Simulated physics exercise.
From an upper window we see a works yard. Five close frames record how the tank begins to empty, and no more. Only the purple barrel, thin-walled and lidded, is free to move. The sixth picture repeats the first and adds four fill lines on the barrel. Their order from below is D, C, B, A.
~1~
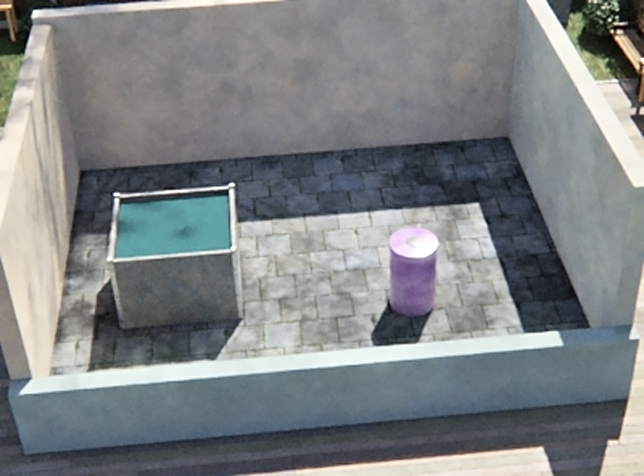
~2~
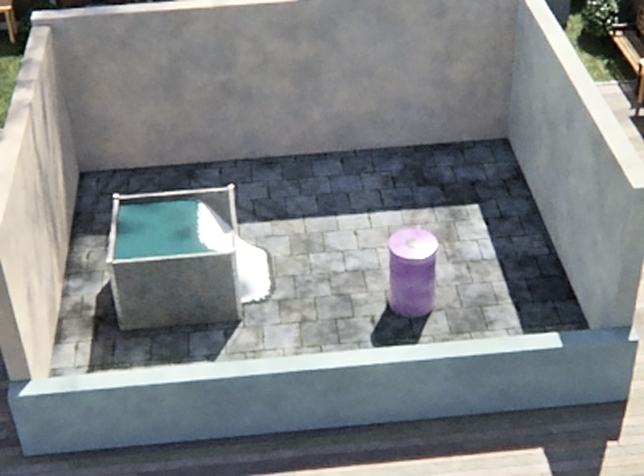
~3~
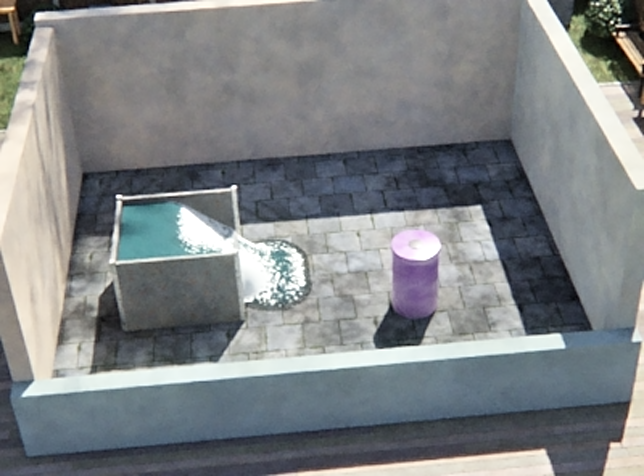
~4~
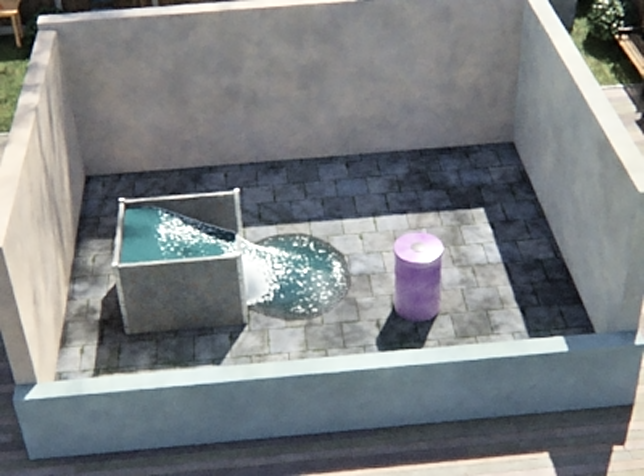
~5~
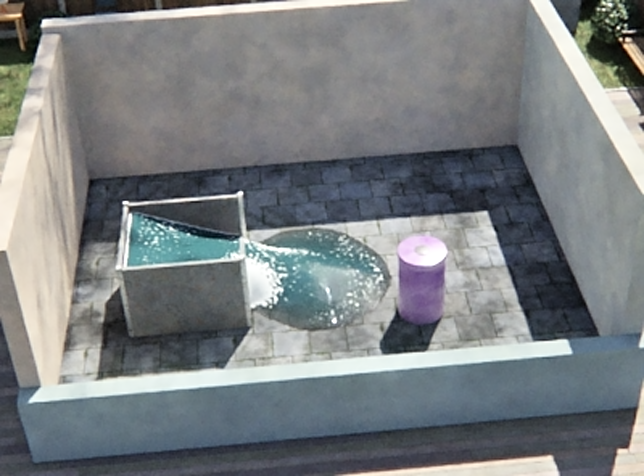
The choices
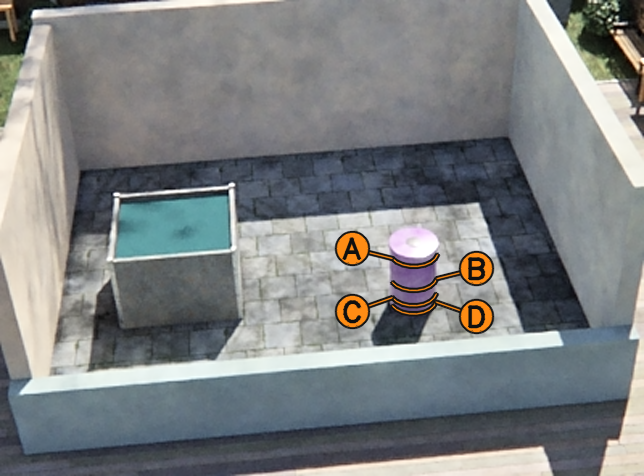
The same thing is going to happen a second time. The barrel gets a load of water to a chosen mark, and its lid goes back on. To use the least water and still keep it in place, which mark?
Line B.
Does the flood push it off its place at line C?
Yes, it does.
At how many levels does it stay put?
Two of them.
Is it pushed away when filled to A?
No, that is safe.
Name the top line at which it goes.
The answer is C.
In orange, A at (417, 266); B at (417, 290); C at (416, 305); D at (416, 313); from the bottom up D, C, B, A.
If A is chosen, it does not move.
If B is chosen, it shifts by a finger or two and stays.
If C is chosen, it is pushed about twice its own width away.
If D is chosen, it is pushed about 4 times its own width away.
